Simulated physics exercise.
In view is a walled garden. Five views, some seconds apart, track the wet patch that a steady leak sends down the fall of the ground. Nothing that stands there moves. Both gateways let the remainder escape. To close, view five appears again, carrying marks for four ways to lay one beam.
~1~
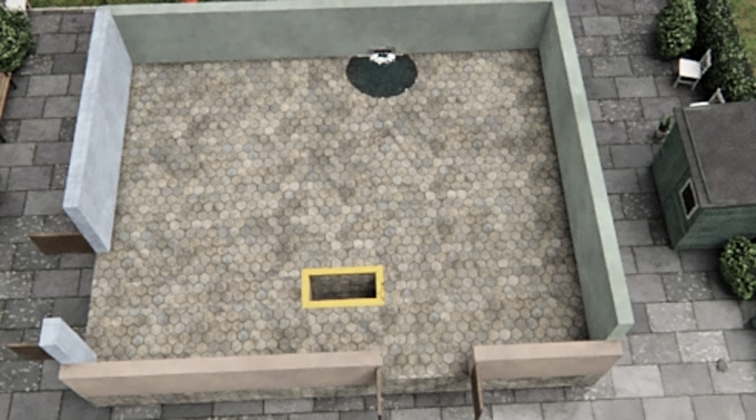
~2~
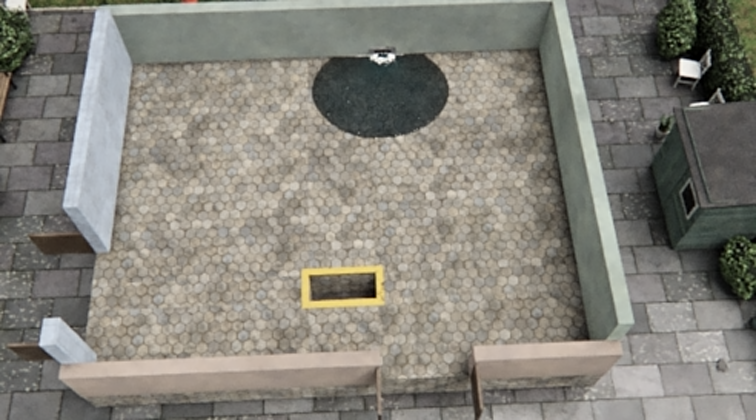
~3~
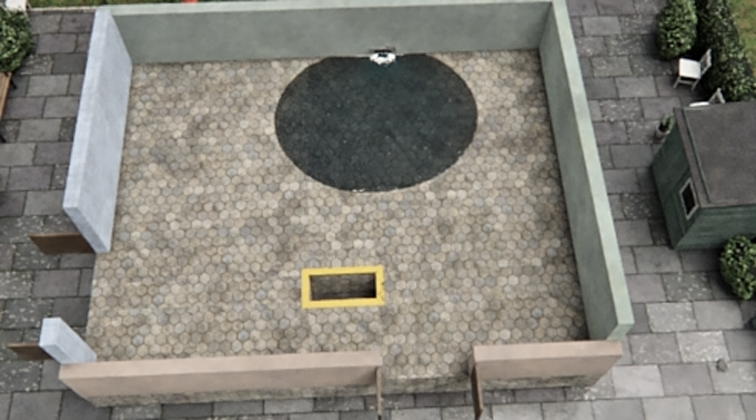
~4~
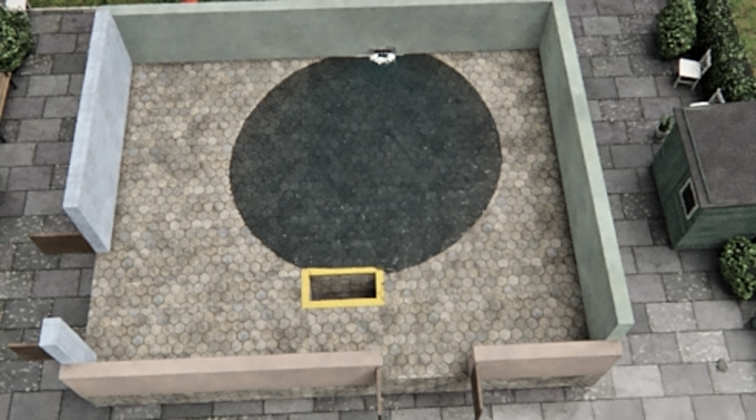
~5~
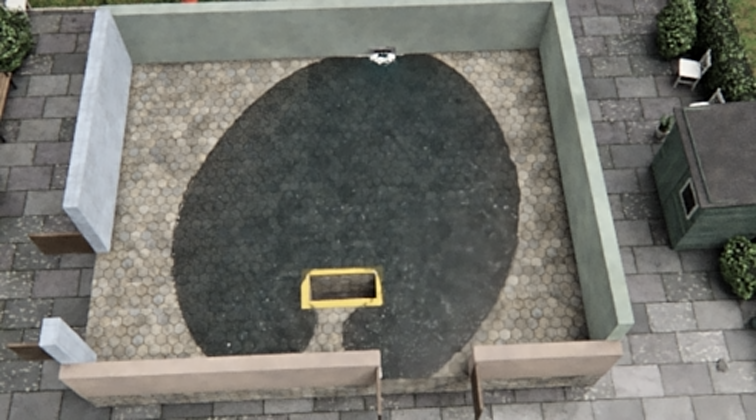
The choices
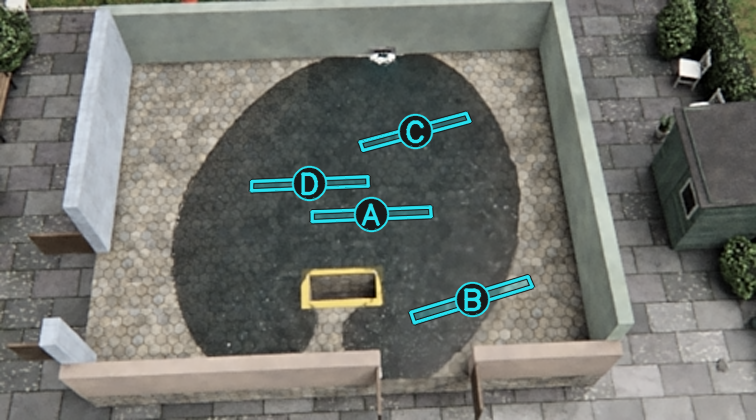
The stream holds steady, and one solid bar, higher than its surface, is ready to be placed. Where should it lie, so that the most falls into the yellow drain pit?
B works best here.
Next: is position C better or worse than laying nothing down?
Position C is worse.
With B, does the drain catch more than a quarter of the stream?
Yes, it does.
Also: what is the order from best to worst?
The order is B, D, C, A.
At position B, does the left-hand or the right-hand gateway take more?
The left gate.
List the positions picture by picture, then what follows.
Outfall at (383, 51); yellow drain pit at (343, 287); open gate at (103, 301); open gate at (424, 364); 2 % of the ground under water, visible out to (410, 86); yellow drain pit still dry, in the first frame.
In the second frame, 8 % of the ground under water, visible out to (364, 133); yellow drain pit still dry.
In the third frame, 18 % of the ground under water, visible out to (325, 180); yellow drain pit still dry.
In the fourth frame, 34 % of the ground under water, visible out to (290, 257); yellow drain pit still dry.
In the fifth frame, 53 % of the ground under water, visible out to (230, 334); yellow drain pit taking water.
In cyan, A from (312, 216) to (430, 211); B from (412, 317) to (530, 281); C from (361, 146) to (467, 117); D from (251, 186) to (367, 181).
If A is chosen, about 4 % of the stream goes into the yellow drain pit, about 95 % out by the gates.
If B is chosen, about 37 % of the stream goes into the yellow drain pit, about 62 % out by the gates.
If C is chosen, about 14 % of the stream goes into the yellow drain pit, about 86 % out by the gates.
If D is chosen, about 18 % of the stream goes into the yellow drain pit, about 79 % out by the gates.
